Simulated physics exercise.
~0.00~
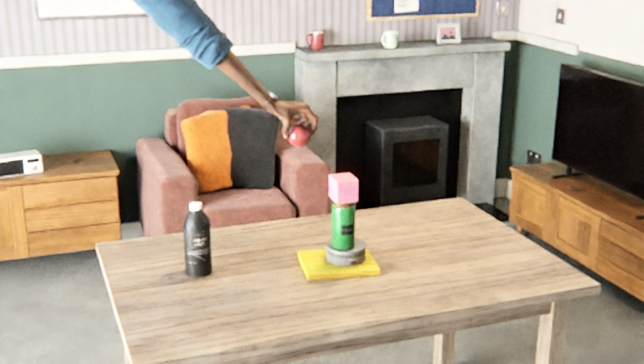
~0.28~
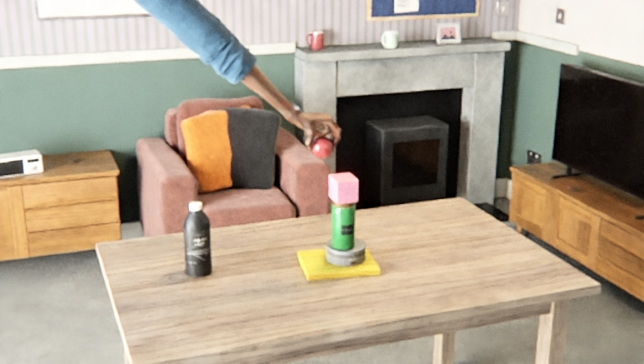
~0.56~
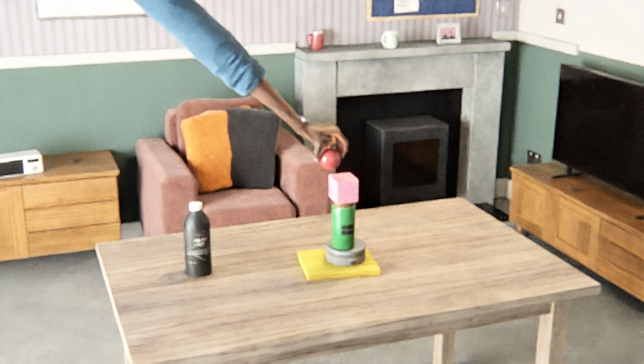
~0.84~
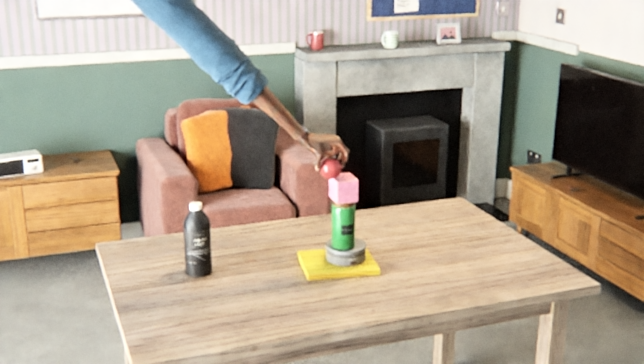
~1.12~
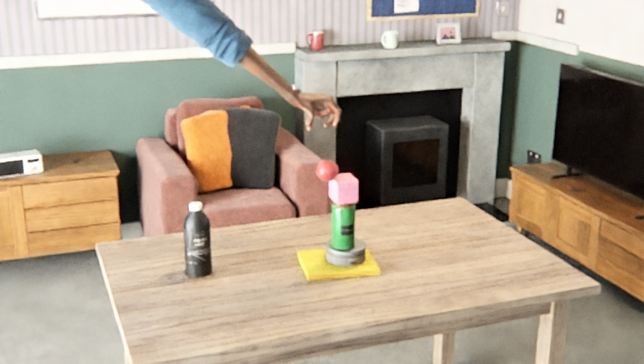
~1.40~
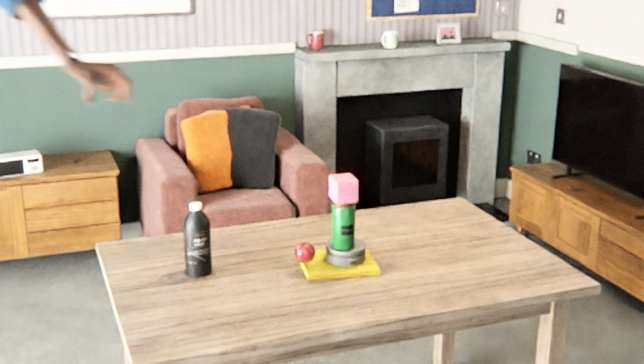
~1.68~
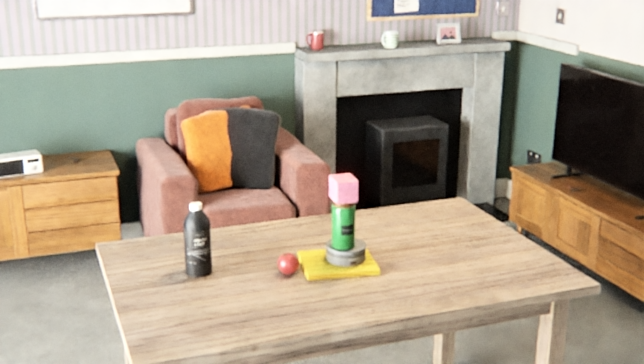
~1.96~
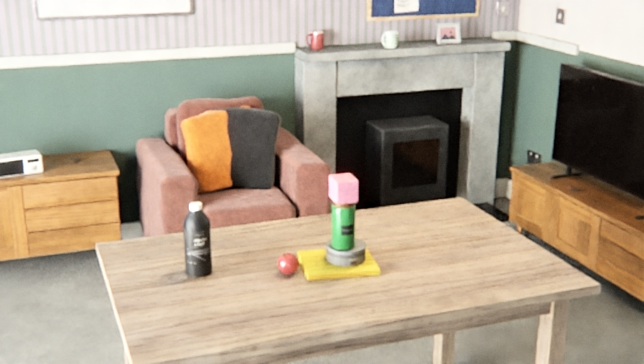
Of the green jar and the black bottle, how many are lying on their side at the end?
Neither of them is lying on its side. The green jar is still upright in the stack and the black bottle is still standing on the table.
